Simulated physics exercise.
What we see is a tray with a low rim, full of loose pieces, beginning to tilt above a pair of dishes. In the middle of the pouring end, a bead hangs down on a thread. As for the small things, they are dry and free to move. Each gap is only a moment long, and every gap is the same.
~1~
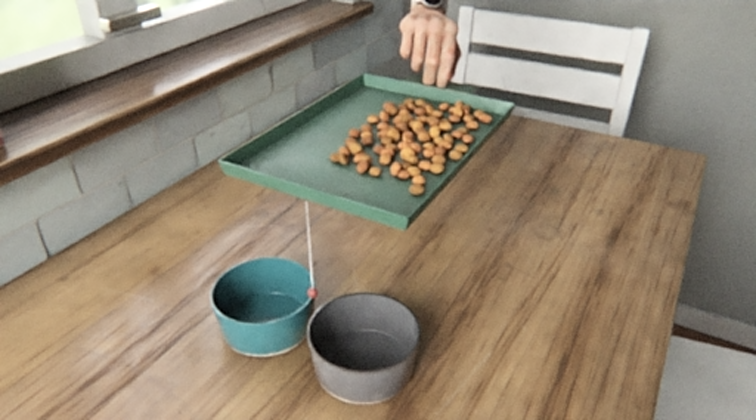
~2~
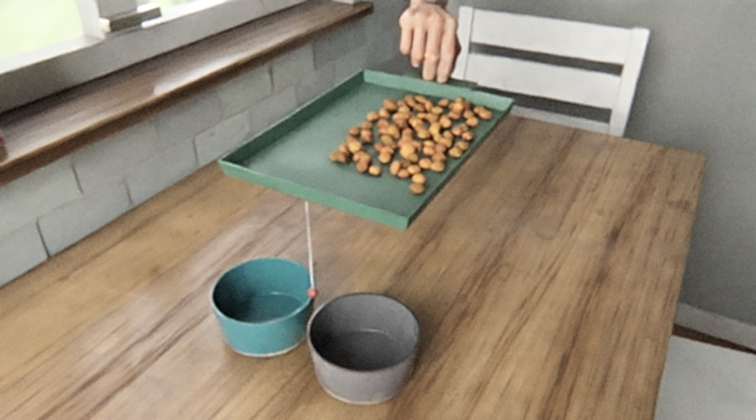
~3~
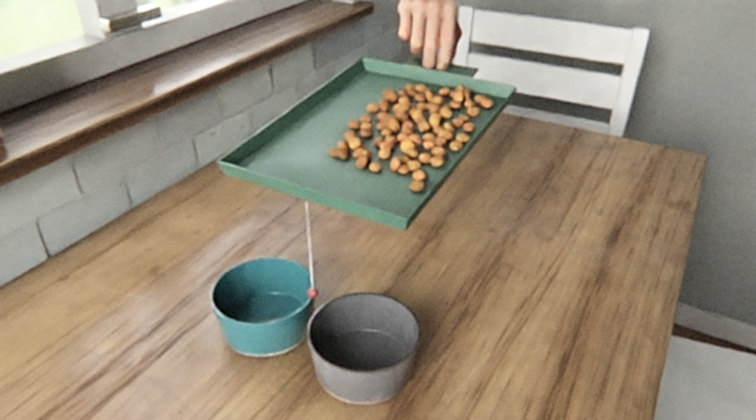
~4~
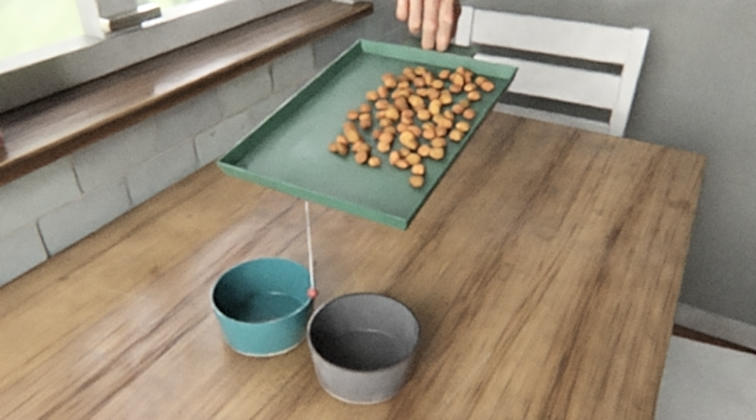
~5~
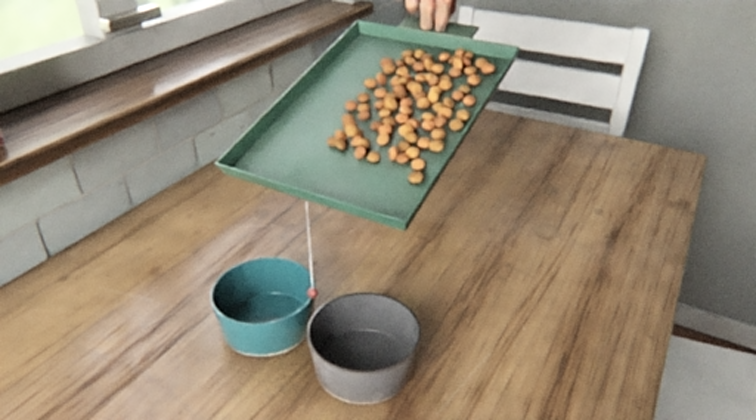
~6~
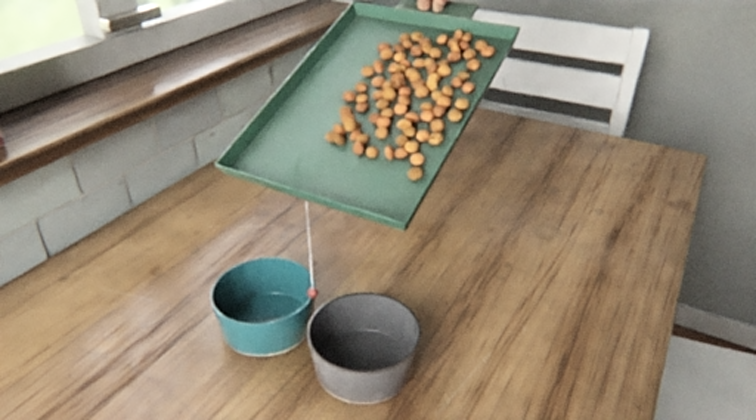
The footage shows a hand at the far side of a green tray of brown kibble pieces, raising that edge steadily so the tray slopes more steeply above a teal bowl and a gray bowl on a wooden table.
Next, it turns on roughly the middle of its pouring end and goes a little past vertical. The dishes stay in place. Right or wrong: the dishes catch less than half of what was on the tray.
Right - they catch less than half.
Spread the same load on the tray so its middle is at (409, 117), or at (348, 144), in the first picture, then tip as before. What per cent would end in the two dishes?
40 per cent for the first try, 50 per cent for the second.
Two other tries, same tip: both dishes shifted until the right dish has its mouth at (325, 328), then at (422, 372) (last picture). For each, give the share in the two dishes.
Respectively 60 % and 50 %.
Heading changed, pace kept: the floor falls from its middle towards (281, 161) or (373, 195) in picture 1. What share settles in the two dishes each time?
I'd say some 70 in a hundred at first, then 60 in a hundred.
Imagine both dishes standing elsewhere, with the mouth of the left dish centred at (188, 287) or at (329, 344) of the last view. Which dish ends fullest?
Well, the first go goes to the rightmost dish, and the second to the leftmost dish.
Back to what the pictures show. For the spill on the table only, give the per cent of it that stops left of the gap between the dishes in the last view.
Estimate: About 80 in every hundred.
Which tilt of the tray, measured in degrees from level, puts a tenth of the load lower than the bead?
That happens at around 75°.
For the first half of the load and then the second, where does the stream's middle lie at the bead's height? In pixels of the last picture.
(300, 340), then (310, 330).
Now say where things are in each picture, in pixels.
Corners of the pouring end at (224, 160) and (406, 215), level; middle of the load at (408, 136), bits of cat kibble; left dish at (232, 335); right dish at (335, 382); bead on its thread at (313, 293), in the first picture.
Corners of the pouring end at (223, 160) and (405, 215), level; middle of the load at (408, 133), in the second picture.
Corners of the pouring end at (223, 160) and (405, 216), tipped barely, level across its low end; middle of the load at (408, 126), in the third picture.
Corners of the pouring end at (222, 161) and (404, 217), tipped a little, level across its low end; middle of the load at (408, 114), in the fourth picture.
Corners of the pouring end at (221, 162) and (403, 218), tipped clearly, level across its low end; middle of the load at (407, 103), in the fifth picture.
Corners of the pouring end at (220, 162) and (403, 219), tipped clearly, level across its low end; middle of the load at (405, 92); left dish at (232, 335); right dish at (335, 382), in the sixth picture.
Soon after the last picture, tray tipped steeply; nearly all on the tray; a small part in the air.
A little later, tray tipped right over; about a quarter on the tray; a small part in the right dish; a small part in the left dish; about half outside both; a small part in the air.
Later still, tray tipped past a quarter turn; about a quarter in the right dish; a small part in the left dish; about two thirds outside both.
At rest, tray tipped past a quarter turn; about a quarter in the right dish; a small part in the left dish; about two thirds outside both.
